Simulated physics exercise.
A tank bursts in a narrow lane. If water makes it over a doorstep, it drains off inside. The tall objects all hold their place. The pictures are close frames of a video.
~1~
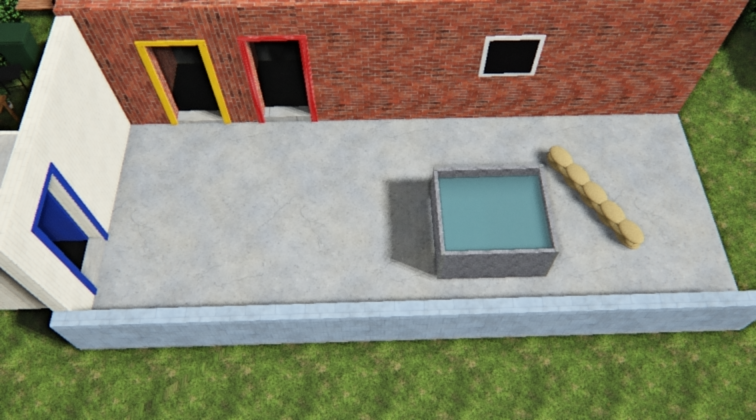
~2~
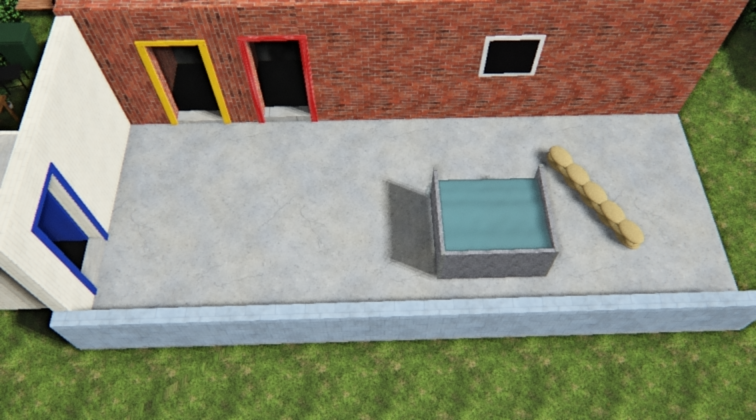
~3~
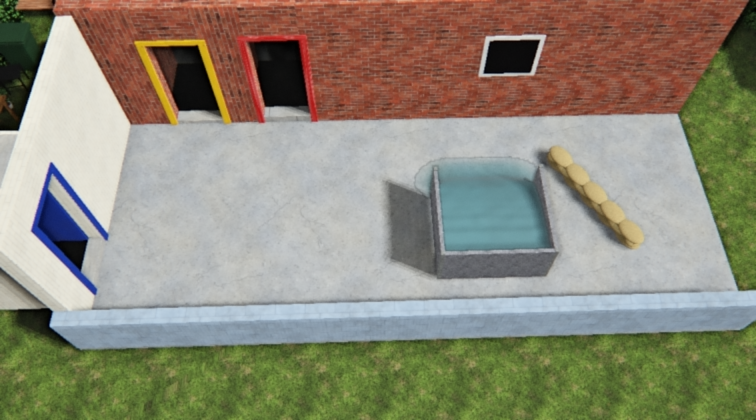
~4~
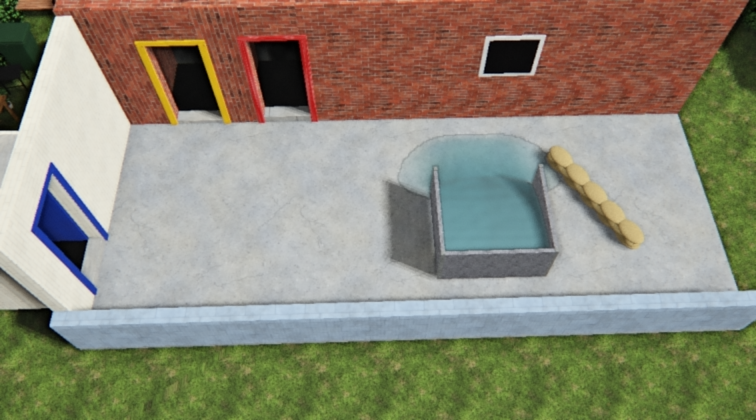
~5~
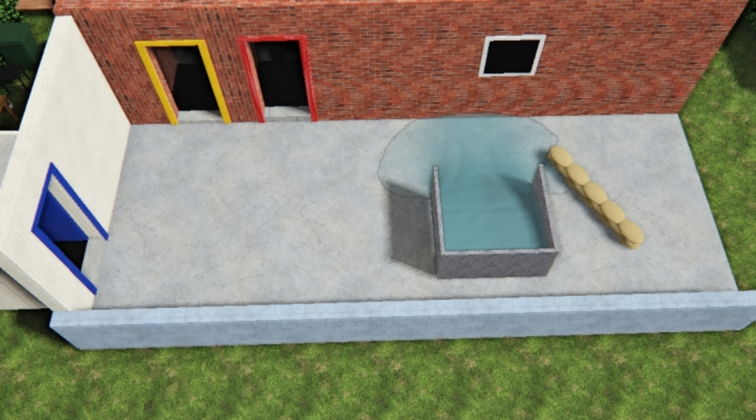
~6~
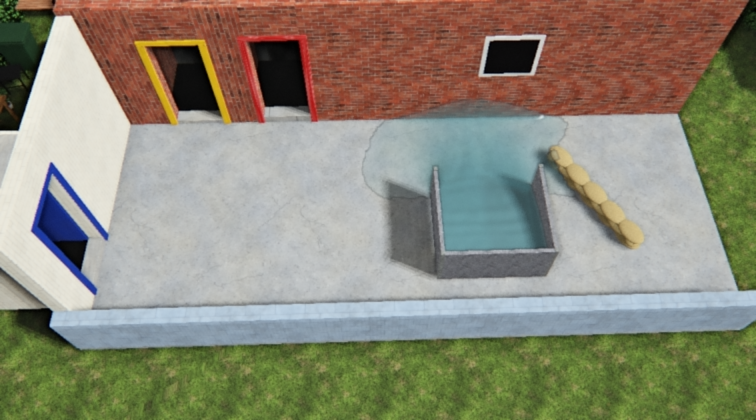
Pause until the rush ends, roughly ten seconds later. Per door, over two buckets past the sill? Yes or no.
Blue door no, yellow door no, red door no.
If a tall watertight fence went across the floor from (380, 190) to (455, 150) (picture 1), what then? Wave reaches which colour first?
Looking at it, it's the red-painted one here.
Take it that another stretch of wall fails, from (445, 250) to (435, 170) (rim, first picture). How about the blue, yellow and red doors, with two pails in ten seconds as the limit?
Result: Blue goes past the limit; yellow goes past the limit; red remains beneath it.
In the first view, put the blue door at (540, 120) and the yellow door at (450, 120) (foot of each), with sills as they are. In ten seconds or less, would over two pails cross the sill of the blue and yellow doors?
As I see it, the blue door exceeds the limit while the yellow door exceeds the limit.
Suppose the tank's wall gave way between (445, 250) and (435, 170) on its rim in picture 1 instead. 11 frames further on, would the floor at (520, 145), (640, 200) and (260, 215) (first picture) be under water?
Point one not reached; point two not reached; point three reached.
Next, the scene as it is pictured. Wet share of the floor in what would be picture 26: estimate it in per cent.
I reckon around 65 %.
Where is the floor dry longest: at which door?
From what the pictures show, it's the door marked blue.
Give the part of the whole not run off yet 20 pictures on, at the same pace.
Around 84 in a hundred.
A moment on, water covers 20 % of the floor; the blue door not reached, the yellow door not reached, the red door wet at the sill, nothing in.
Next, water covers 35 % of the floor; the blue door not reached, the yellow door wet at the sill, nothing in, the red door wet at the sill, nothing in.
Then, water covers 65 % of the floor; the blue door not reached, the yellow door wet at the sill, nothing in, the red door wet at the sill, nothing in.
Later, water covers 80 % of the floor; the blue door wet at the sill, nothing in, the yellow door wet at the sill, nothing in, the red door wet at the sill, nothing in.
In the end, water covers 90 % of the floor; the blue door wet at the sill, nothing in, the yellow door wet at the sill, nothing in, the red door wet at the sill, nothing in.
